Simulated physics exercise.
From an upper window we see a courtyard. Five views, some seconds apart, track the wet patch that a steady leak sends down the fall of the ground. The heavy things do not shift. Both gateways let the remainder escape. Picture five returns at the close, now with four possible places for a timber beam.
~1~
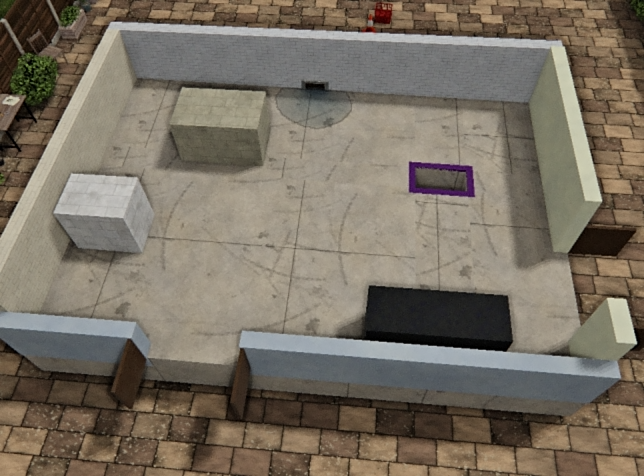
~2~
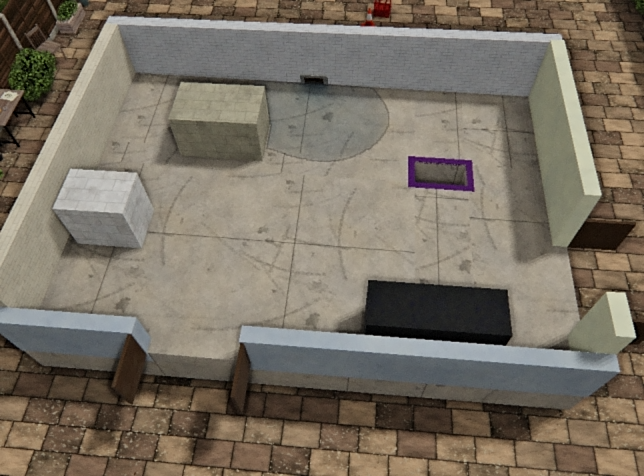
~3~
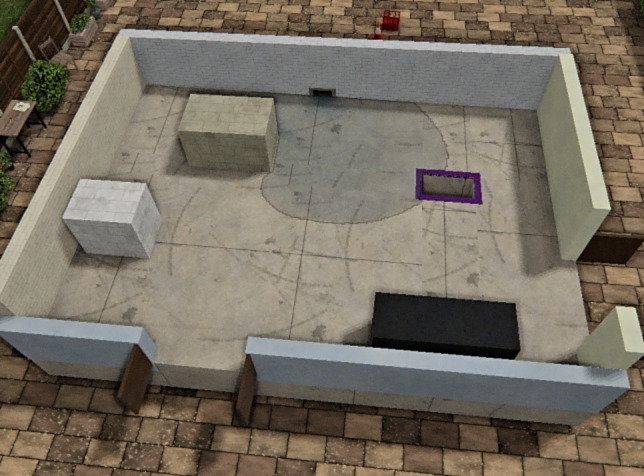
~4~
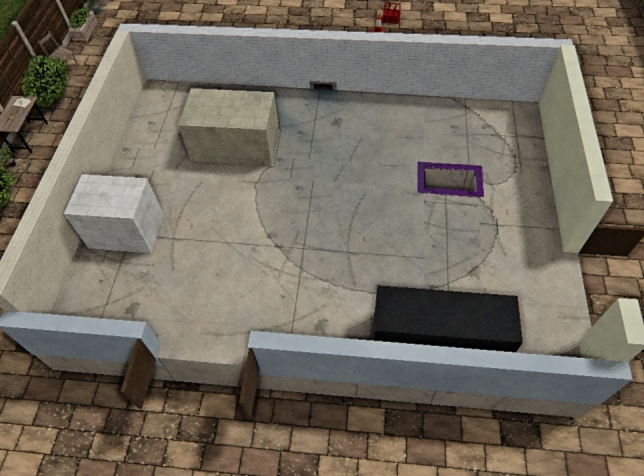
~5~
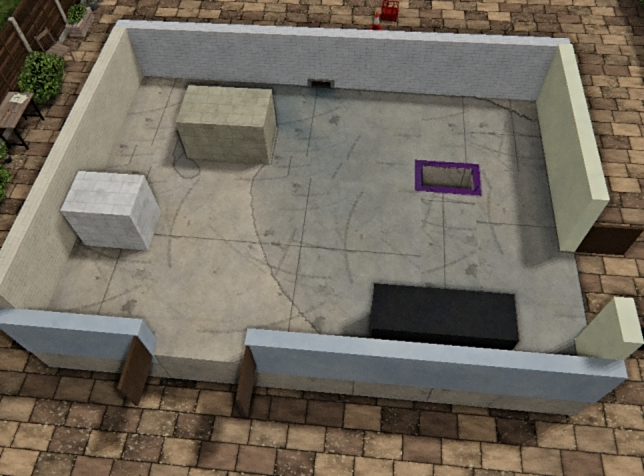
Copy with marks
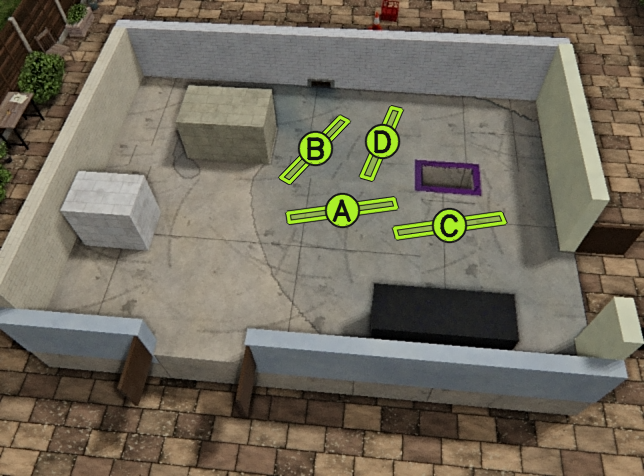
In a walled courtyard, water spreads from a wall outlet across the floor and around a purple-edged drain.
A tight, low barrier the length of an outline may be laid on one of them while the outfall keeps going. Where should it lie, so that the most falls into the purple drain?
A beats the others.
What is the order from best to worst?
A, C, B, D.
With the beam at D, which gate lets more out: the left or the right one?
More leaves on the right.
On the marked copy, A from (288, 217) to (395, 203); B from (285, 180) to (344, 119); C from (395, 233) to (502, 218); D from (366, 177) to (396, 108).
For place A, about 51 % of the stream runs into the purple drain, about 49 % out by the gates.
For place B, about 16 % of the stream runs into the purple drain, about 83 % out by the gates.
For place C, about 32 % of the stream runs into the purple drain, about 67 % out by the gates.
For place D, next to none of the stream runs into the purple drain, about 98 % out by the gates.
